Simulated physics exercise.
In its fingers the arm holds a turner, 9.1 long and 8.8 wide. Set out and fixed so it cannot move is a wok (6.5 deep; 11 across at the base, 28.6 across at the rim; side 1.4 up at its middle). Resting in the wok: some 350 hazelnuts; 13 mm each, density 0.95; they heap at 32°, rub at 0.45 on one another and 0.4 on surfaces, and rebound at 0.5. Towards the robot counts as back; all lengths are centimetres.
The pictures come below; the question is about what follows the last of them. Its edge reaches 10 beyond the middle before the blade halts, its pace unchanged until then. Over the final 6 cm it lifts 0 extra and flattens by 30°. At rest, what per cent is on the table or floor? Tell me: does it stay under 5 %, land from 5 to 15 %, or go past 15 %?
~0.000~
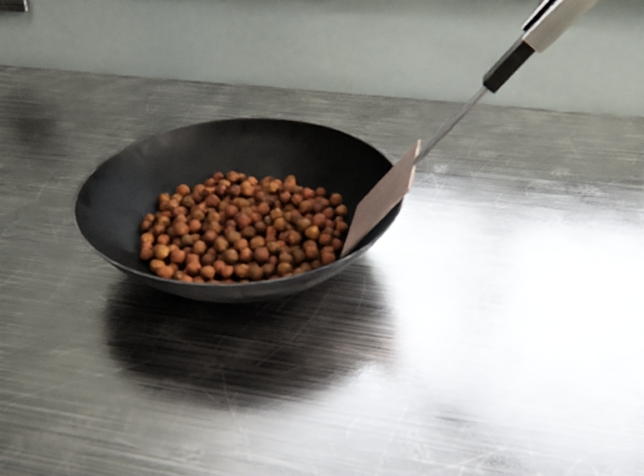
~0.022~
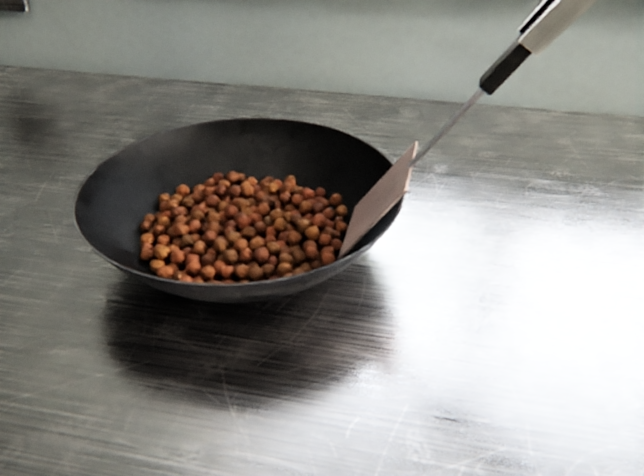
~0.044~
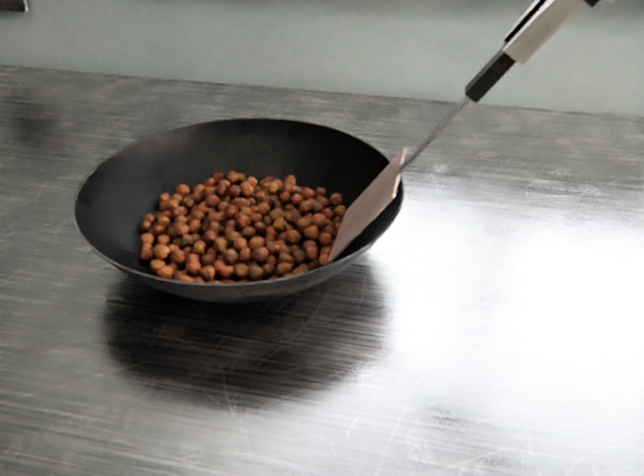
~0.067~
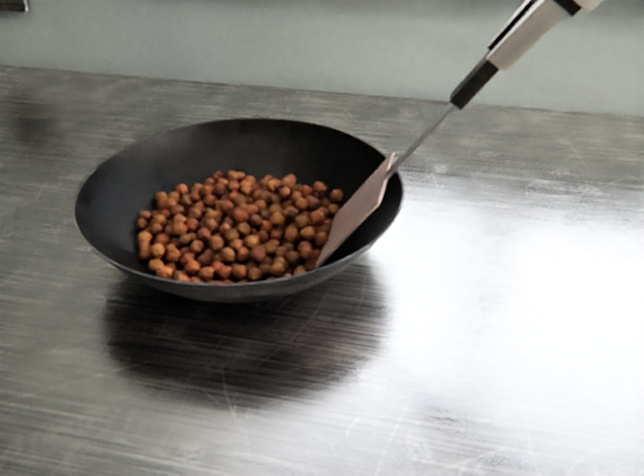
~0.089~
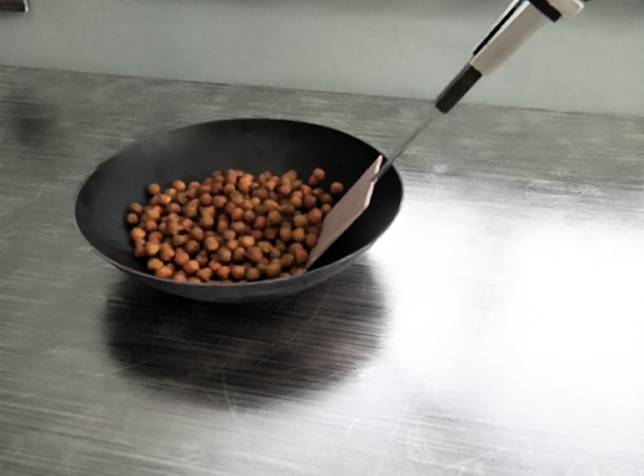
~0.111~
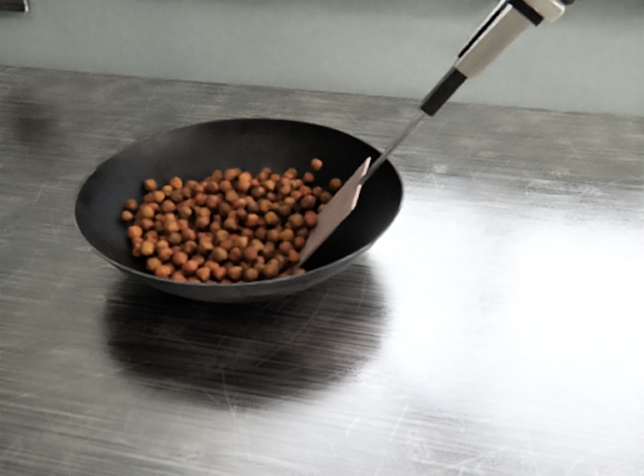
It lands from 5 to 15 %.
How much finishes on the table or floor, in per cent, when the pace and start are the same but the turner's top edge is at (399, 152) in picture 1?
I'd estimate close to 10 per cent.
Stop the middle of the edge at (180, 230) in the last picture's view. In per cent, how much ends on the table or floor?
The share ending on the table or floor is about 0 per cent.
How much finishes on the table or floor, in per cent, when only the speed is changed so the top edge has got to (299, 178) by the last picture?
Expect some 25 per cent there.
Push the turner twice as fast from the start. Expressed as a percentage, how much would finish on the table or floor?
Estimated share: Some 20 %.
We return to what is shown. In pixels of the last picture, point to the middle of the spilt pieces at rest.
Roughly (49, 215).
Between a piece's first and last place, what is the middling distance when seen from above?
Roughly 6 centimetres.
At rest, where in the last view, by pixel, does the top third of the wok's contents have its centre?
It is centred near (142, 185) in the last view.
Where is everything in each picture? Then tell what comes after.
In the first frame, turner top edge at (415, 163), sloping 55°; upper third of the load around (246, 221), from x 145 to 340, top at y 180; 351 in the wok.
In the second frame, turner top edge at (412, 164), sloping 55°; upper third of the load around (246, 221), from x 145 to 340, top at y 180.
In the third frame, turner top edge at (400, 170), sloping 55°; upper third of the load around (246, 221), from x 145 to 340, top at y 180.
In the fourth frame, turner top edge at (387, 176), sloping 55°; upper third of the load around (251, 218), from x 140 to 335, top at y 175.
In the fifth frame, turner top edge at (374, 180), sloping 55°; upper third of the load around (230, 213), from x 130 to 335, top at y 175.
In the sixth frame, turner top edge at (362, 181), sloping 55°; upper third of the load around (226, 214), from x 125 to 335, top at y 165; 351 in the wok.
After 0.23 s, sloping 55°, highest piece 5 above the table; 351 in the wok.
After 0.36 s, sloping 44°, highest piece 7 above the table; 351 in the wok.
After 0.62 s, sloping 25°, highest piece 8 above the table; 319 in the wok, 27 on the table or floor, 5 on the blade or in flight.
After 1.67 s, sloping 25°, highest piece 7 above the table; 318 in the wok, 33 on the table or floor.
At rest, 318 in the wok, 33 on the table or floor. That is 9 % on the table or floor.
